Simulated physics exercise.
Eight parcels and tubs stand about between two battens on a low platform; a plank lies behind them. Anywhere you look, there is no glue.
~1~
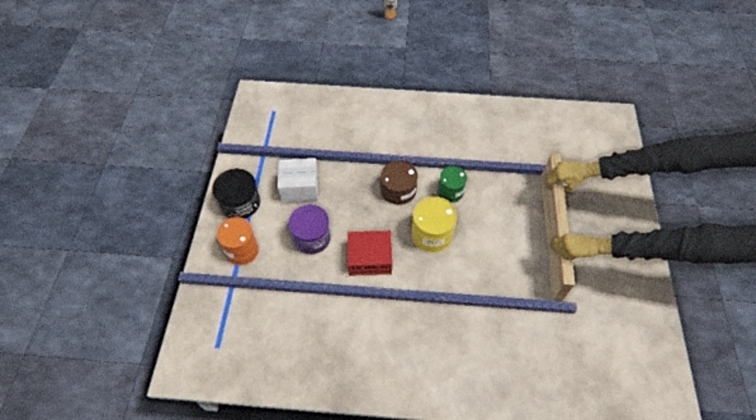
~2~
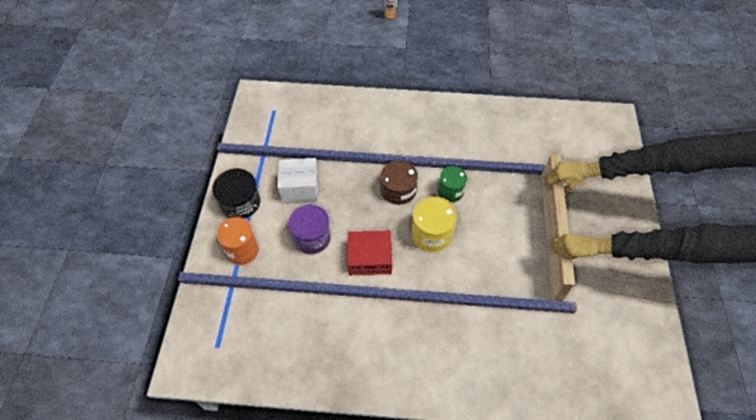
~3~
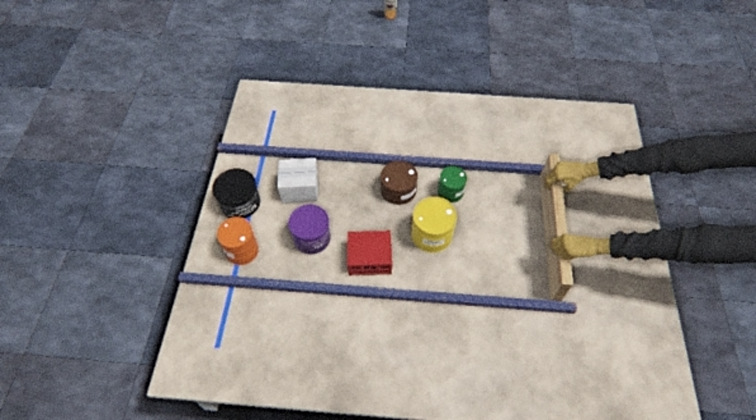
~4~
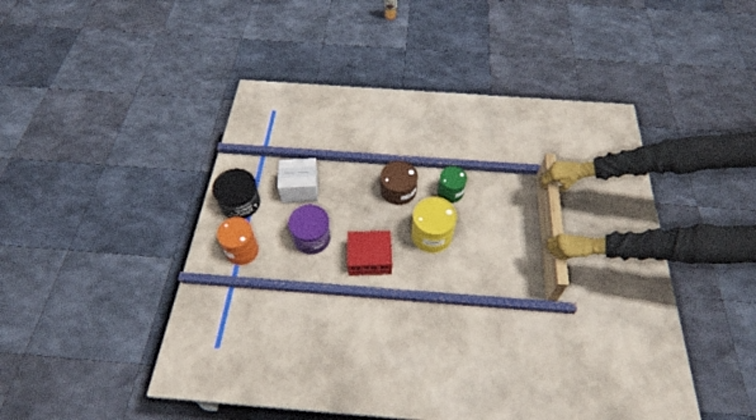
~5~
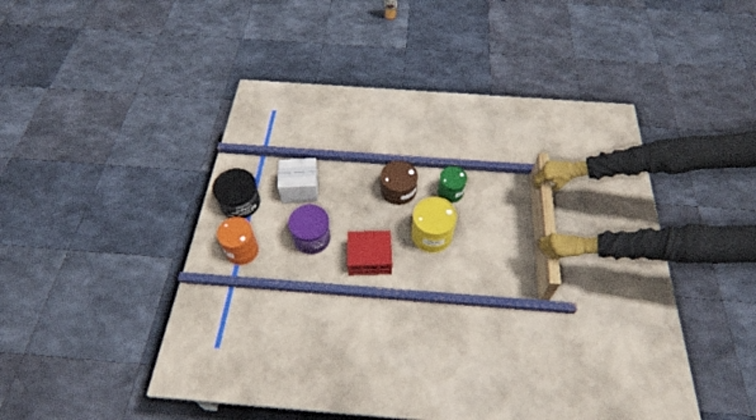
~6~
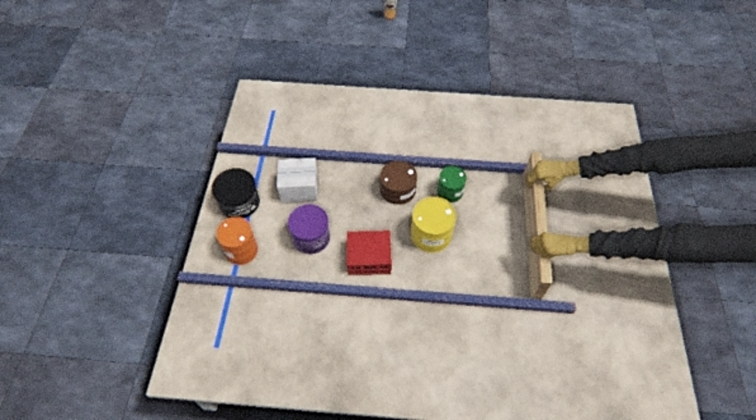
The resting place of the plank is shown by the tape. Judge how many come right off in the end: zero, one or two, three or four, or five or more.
In the end, three or four come right off.
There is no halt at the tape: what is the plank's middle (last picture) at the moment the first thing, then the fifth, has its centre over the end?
It sits around (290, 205) and after that around (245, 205).
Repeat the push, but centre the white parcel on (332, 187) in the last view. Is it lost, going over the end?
Note: White parcel leaves the top.
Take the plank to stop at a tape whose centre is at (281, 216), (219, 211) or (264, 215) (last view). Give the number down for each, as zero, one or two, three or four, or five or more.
Just one or two, more than four, either one or two.
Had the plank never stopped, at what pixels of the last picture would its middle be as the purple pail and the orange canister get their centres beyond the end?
The middle would be close to (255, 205) and then close to (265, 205).
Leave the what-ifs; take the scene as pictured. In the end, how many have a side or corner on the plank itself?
All in all, 3.
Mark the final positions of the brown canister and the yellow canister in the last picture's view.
Brown canister: (214, 160); yellow canister: (225, 205).
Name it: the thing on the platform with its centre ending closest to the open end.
Nearest at the end: The brown canister.
Soon after, none off yet; black pail at rest near (237, 194); orange canister at rest near (238, 241); white parcel at rest near (298, 181).
After that, none off yet; black pail displaced a little near (228, 197); orange canister at rest near (238, 241); white parcel displaced about its own width near (265, 180).
In the end, the number that fall off is three or four; gone, purple pail, white parcel, orange canister and black pail.
